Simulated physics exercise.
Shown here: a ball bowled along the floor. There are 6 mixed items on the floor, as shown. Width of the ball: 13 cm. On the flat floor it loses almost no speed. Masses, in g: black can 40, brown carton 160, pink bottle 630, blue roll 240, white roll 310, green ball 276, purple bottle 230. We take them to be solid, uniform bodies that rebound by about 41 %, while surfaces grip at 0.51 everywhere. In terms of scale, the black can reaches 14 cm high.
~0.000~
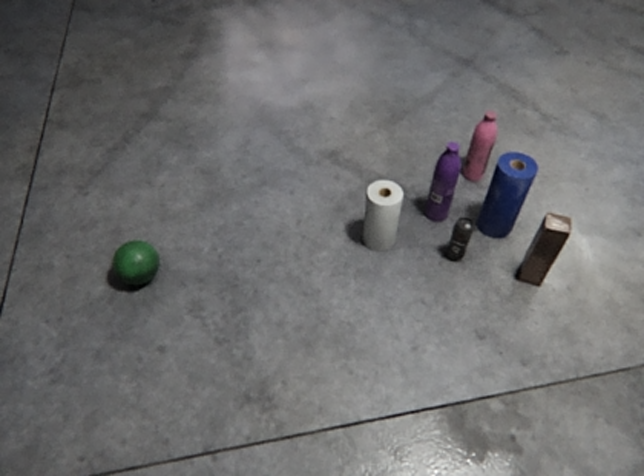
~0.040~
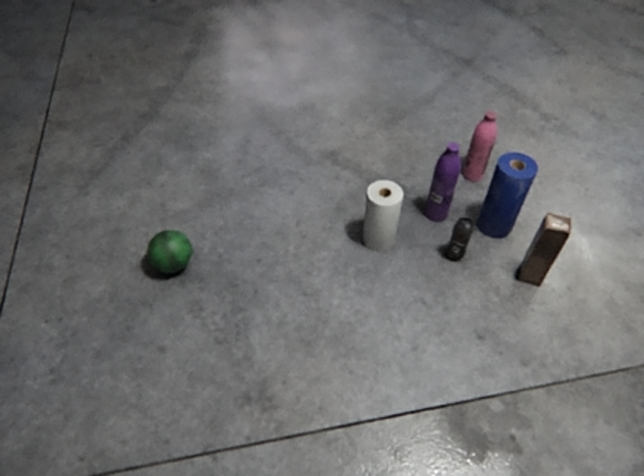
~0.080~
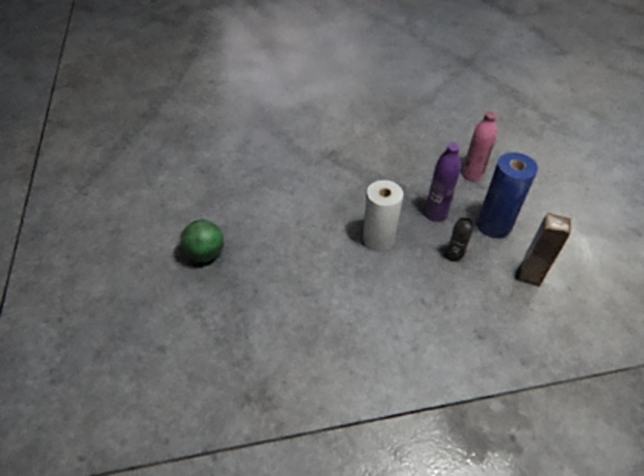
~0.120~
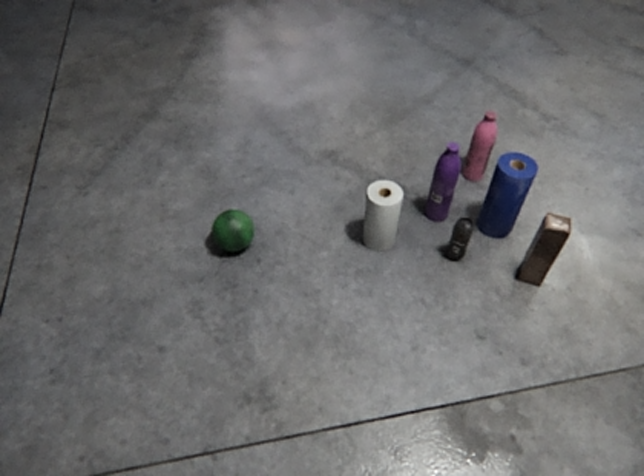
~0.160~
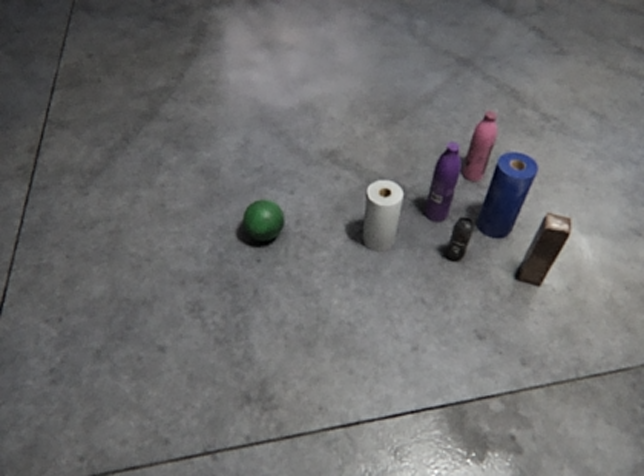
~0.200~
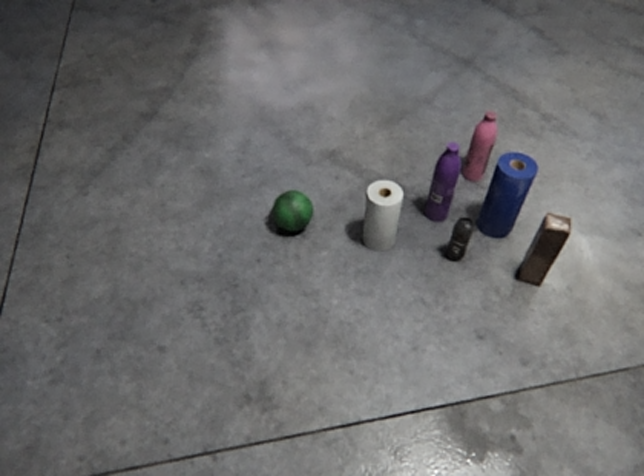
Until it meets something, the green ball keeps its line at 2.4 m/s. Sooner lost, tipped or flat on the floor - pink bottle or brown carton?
It is the former of the two.
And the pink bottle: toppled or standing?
Here's what happens: The pink bottle comes down.
By 0.60 s, 115 cm rolled; green ball near (449, 131); pink bottle tilted 19° near (507, 146).
By 1.00 s, 147 cm rolled; green ball near (461, 71); pink bottle on its side near (541, 172).
By 1.50 s, 192 cm rolled; green ball near (472, 14); pink bottle on its side near (540, 172).
When it is over (1.9 s), lying over on the floor, pink bottle; the other 5 within 8 cm of the start. End places, in pixels of the last picture, pink bottle near (541, 172), brown carton near (543, 251). Pink bottle went at 0.68 s; brown carton was never lost.
